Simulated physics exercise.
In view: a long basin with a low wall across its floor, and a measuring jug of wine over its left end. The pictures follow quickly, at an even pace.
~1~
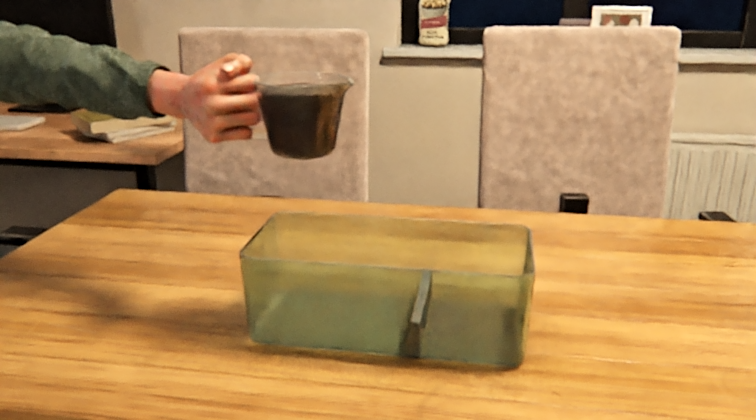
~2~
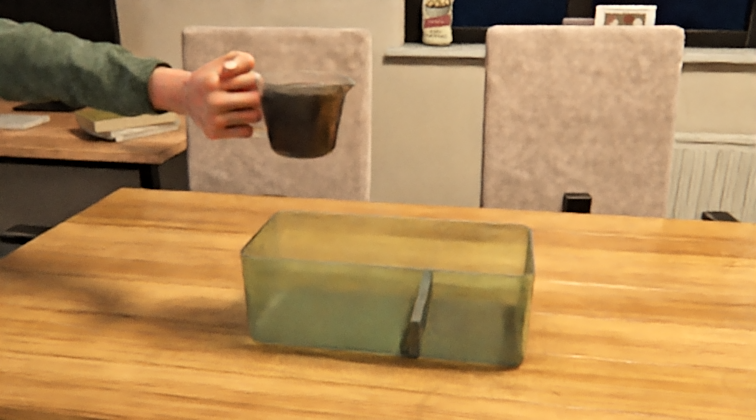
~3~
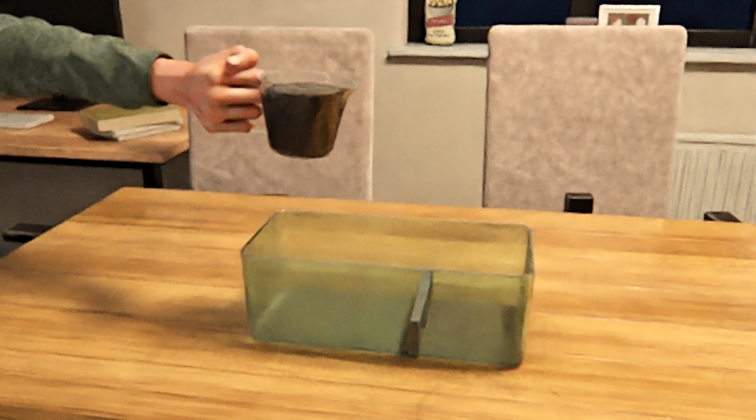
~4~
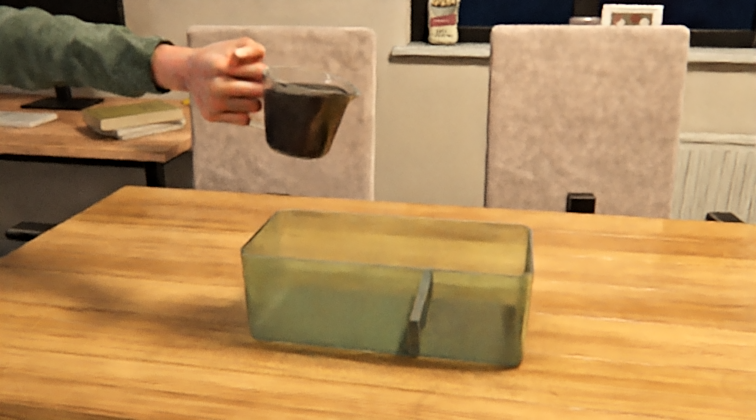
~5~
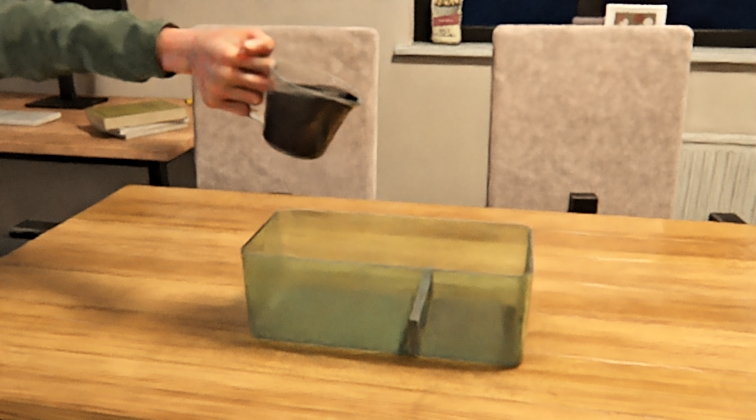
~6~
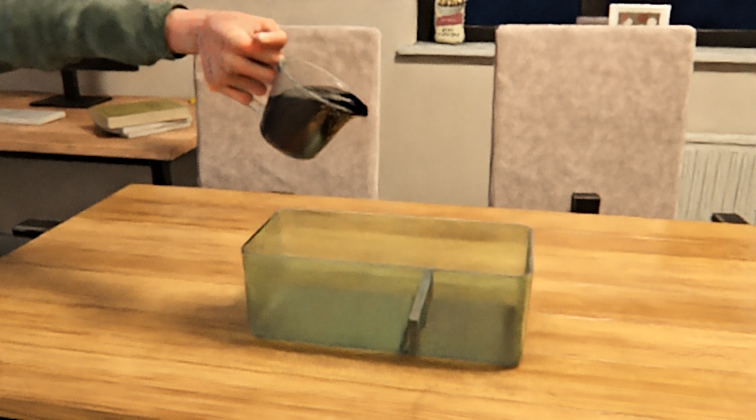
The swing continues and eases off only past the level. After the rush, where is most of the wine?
It is the left one.
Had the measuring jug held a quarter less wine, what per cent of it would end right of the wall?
Near 5 %.
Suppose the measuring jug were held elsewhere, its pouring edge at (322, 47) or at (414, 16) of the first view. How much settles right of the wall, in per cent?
The first gives 5 %, the second 85 %.
A moment on, the tilt is 92° and 39 per cent is still to pour, 20 is left of the wall and 4 right of it.
Next, the tilt is 103° and 4 per cent is still to pour, 77 is left of the wall and 8 right of it.
Then the tilt is 103° and 0 per cent is still to pour, 85 is left of the wall and 11 right of it.
Later the tilt is 103° and 0 per cent is still to pour, 85 is left of the wall and 11 right of it.
Finally, 85 per cent lies left of the wall, 12 right of it and 3 outside.
